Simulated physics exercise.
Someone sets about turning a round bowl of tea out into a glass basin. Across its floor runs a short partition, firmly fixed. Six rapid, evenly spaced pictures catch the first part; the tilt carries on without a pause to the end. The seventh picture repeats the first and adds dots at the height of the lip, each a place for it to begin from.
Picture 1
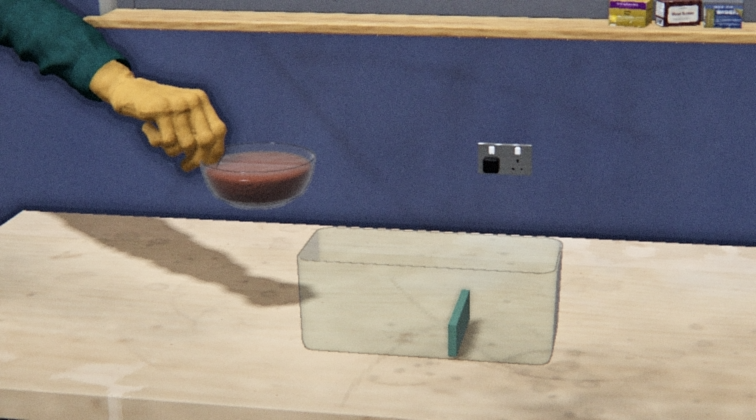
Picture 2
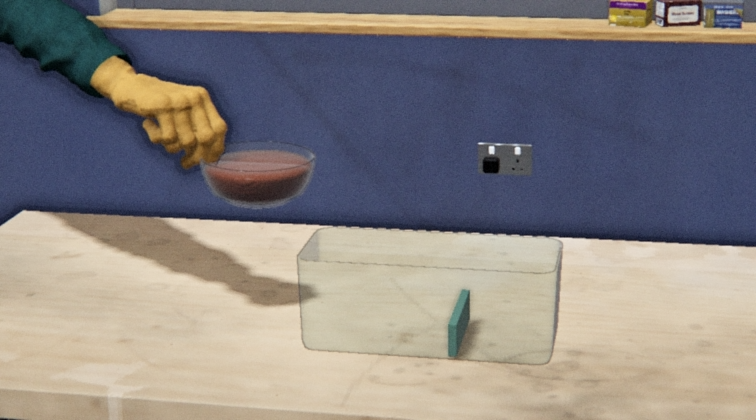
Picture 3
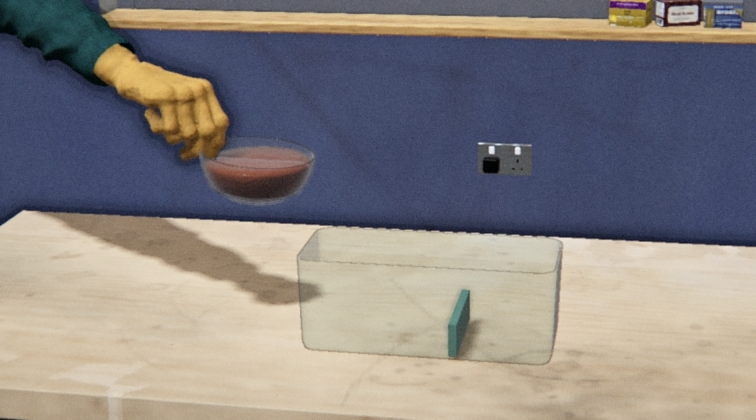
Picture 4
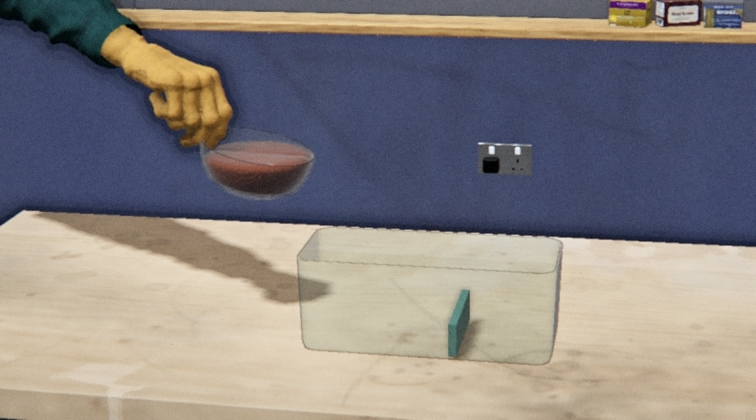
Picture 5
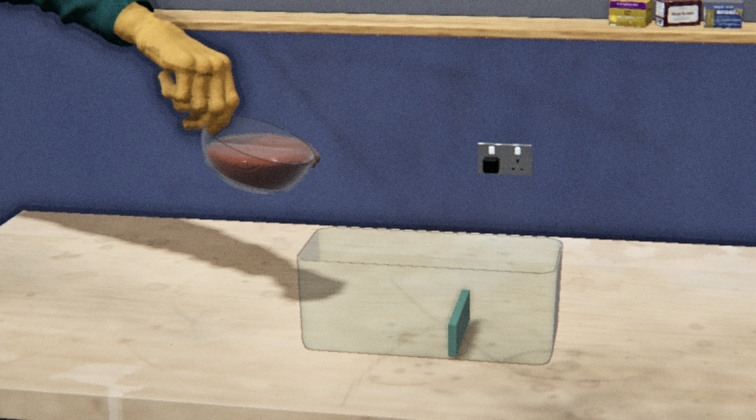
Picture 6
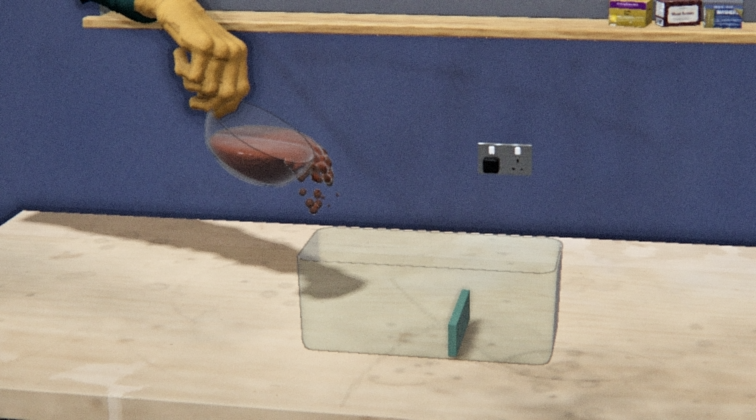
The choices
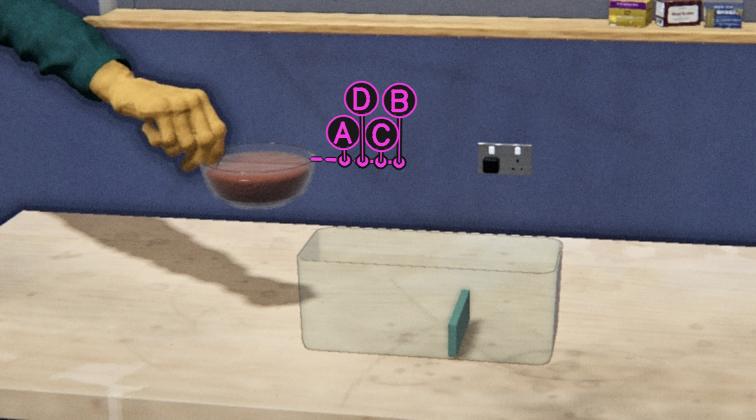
At first, a yellow-gloved hand holds a clear round bowl of reddish-brown contents level, above and left of a glass basin with a short green partition. The hand then rises, gradually tilting the bowl to the right, and small brown pieces slip over its lip and drop through the air.
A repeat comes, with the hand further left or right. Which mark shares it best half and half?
C is best.
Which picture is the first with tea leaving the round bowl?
In picture 5.
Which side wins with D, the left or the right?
The left one.
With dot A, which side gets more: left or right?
More ends on the left.
On the marked copy, A at (344, 160); B at (399, 162); C at (380, 161); D at (362, 161).
Choosing A, about 96 % ends left of the wall and 4 % right of it.
Choosing B, about 17 % ends left of the wall and 82 % right of it.
Choosing C, about 45 % ends left of the wall and 54 % right of it.
Choosing D, about 85 % ends left of the wall and 14 % right of it.
